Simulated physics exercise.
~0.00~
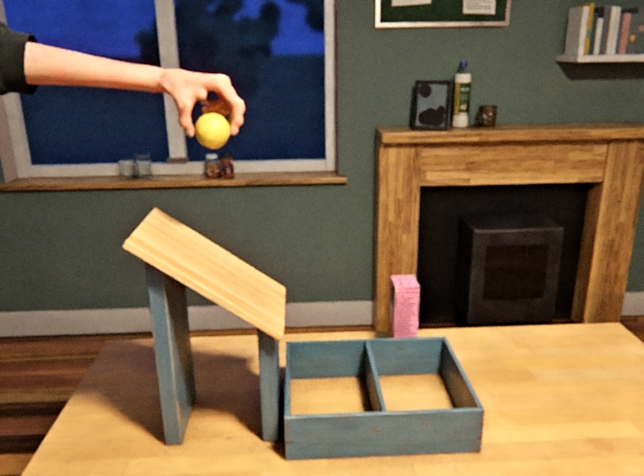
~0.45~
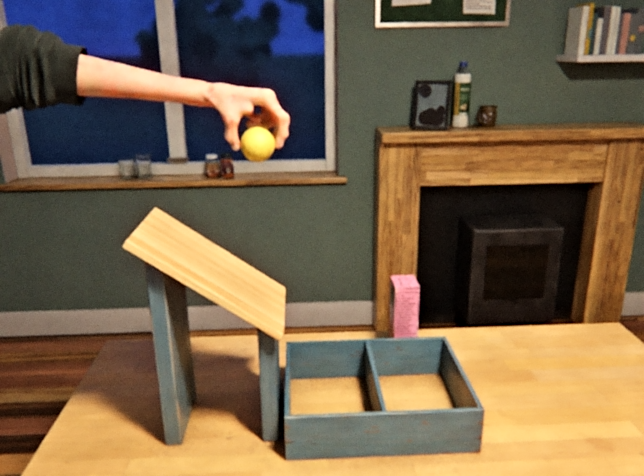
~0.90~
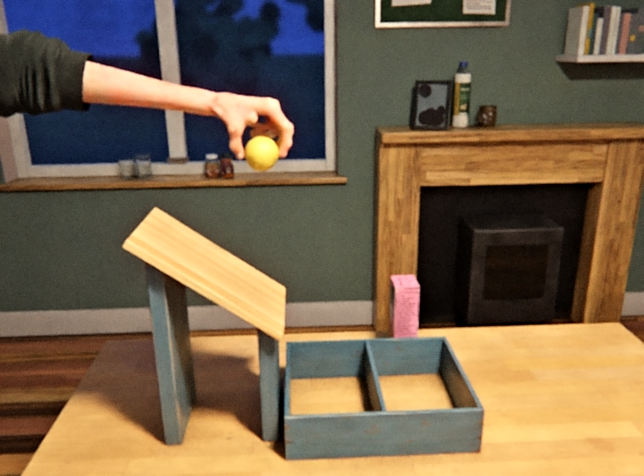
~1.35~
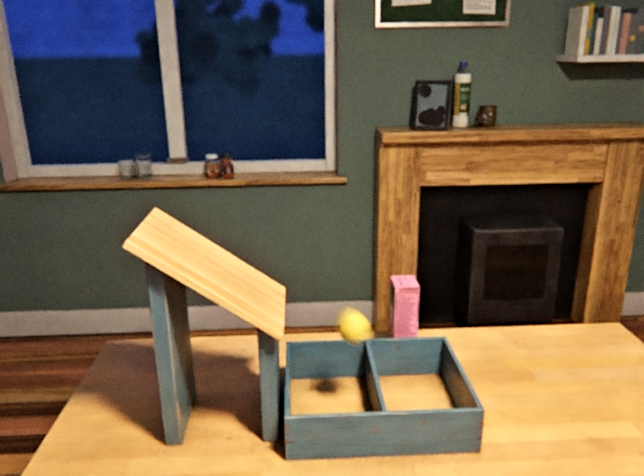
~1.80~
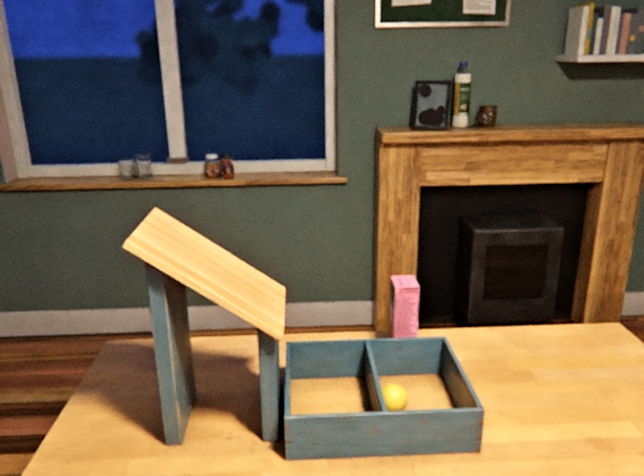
In a room with green walls, a window and a wooden fireplace, a still, slightly raised view looks across a wooden table. A slanted wooden board on blue supports stands at the left, beside a blue tray with two bays, and a small pink carton stands upright behind the tray. A hand reaching in from the left holds a yellow lemon above the board, moves it right, then lowers it slightly. The hand lets go and withdraws, and the lemon drops toward the tray's middle divider. It ends up in the farther, right-hand bay, while the carton stays in place.
